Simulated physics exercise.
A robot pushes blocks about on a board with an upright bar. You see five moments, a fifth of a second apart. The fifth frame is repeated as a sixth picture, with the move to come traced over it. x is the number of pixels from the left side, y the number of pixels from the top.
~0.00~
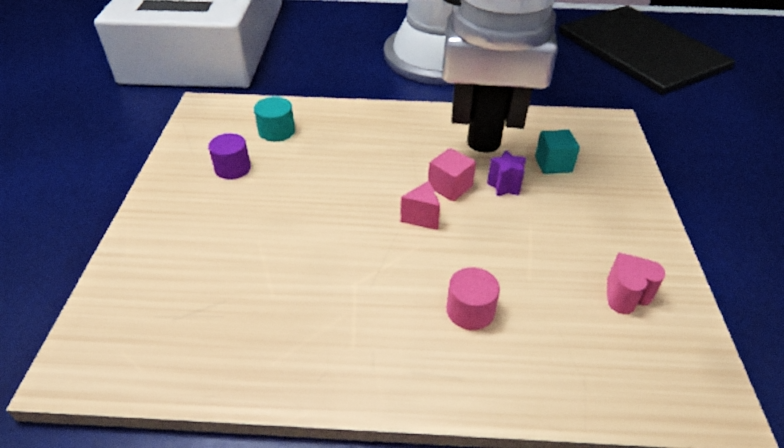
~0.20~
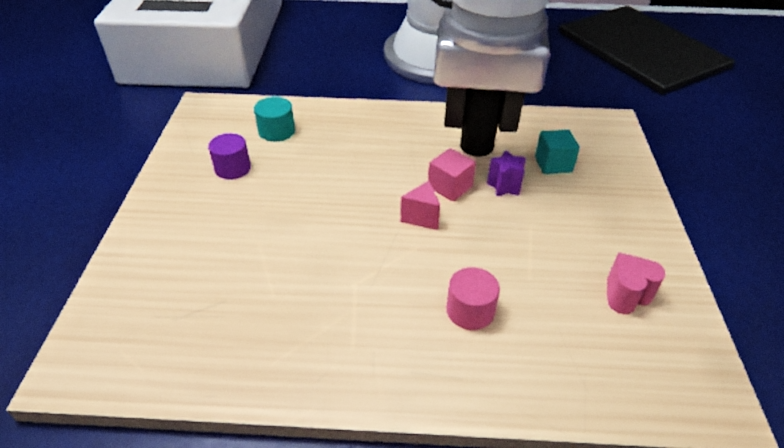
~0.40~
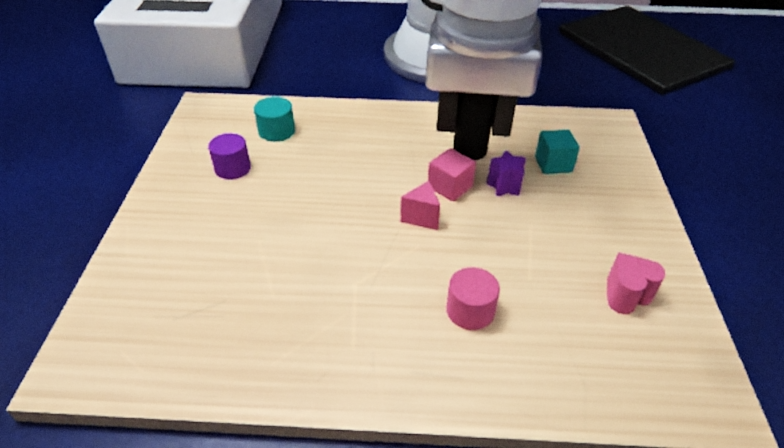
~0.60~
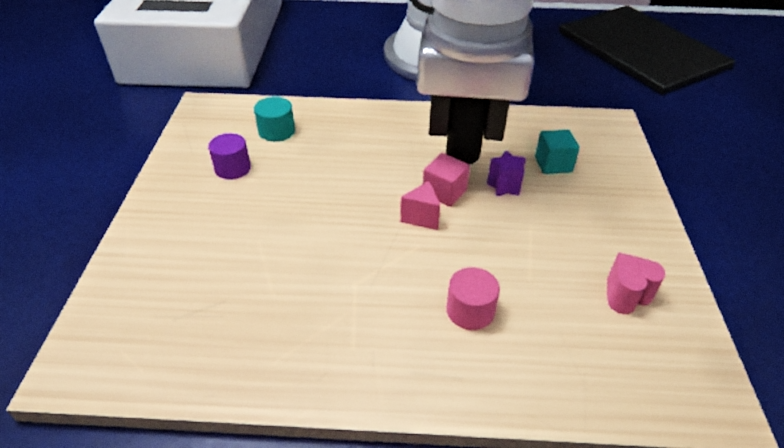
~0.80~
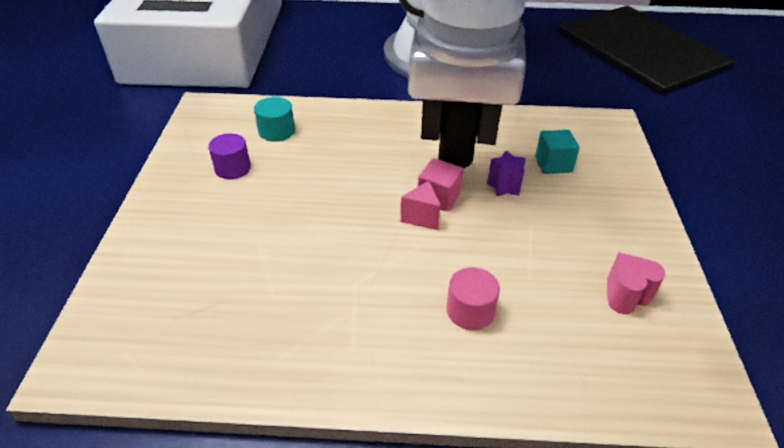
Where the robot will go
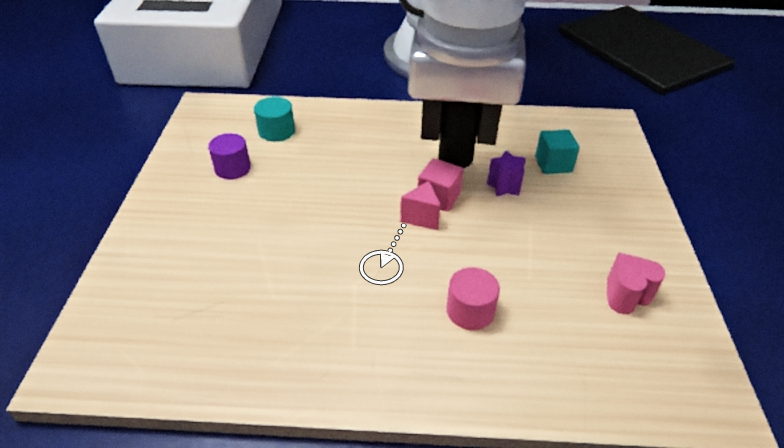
The clip shows a robot arm lowering its dark upright bar leftward and toward the viewer among colored blocks on a wooden board, then nudging a pink square block slightly down and left, closer to a still pink three-sided block.
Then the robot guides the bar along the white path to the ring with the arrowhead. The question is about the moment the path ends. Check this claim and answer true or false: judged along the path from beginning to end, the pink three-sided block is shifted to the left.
That statement is accurate.
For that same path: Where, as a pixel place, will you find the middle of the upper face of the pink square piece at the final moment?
The middle of its upper face should be somewhere near (367, 272).
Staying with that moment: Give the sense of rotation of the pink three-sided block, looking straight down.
Spins counterclockwise.
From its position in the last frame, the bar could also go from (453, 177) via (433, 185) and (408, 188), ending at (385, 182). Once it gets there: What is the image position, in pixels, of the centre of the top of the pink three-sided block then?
My prediction: (415, 211).
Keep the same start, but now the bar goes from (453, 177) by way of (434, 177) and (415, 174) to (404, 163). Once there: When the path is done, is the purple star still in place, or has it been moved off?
It's unmoved.
The drawn path runs from (453, 177) by way of (422, 199) and (401, 231) to (381, 267).
What follows on the original path. One third of the way, bar at (422, 182); pink three-sided block at (407, 220), turned 55° anticlockwise; pink square piece at (407, 197).
Two thirds of the way, bar at (401, 213); pink three-sided block at (391, 258), turned 60° anticlockwise; pink square piece at (386, 232), turned 15° anticlockwise.
At the end, bar at (381, 249); pink three-sided block at (376, 302), turned 70° anticlockwise; pink square piece at (367, 272), turned 20° anticlockwise; purple star not moved.
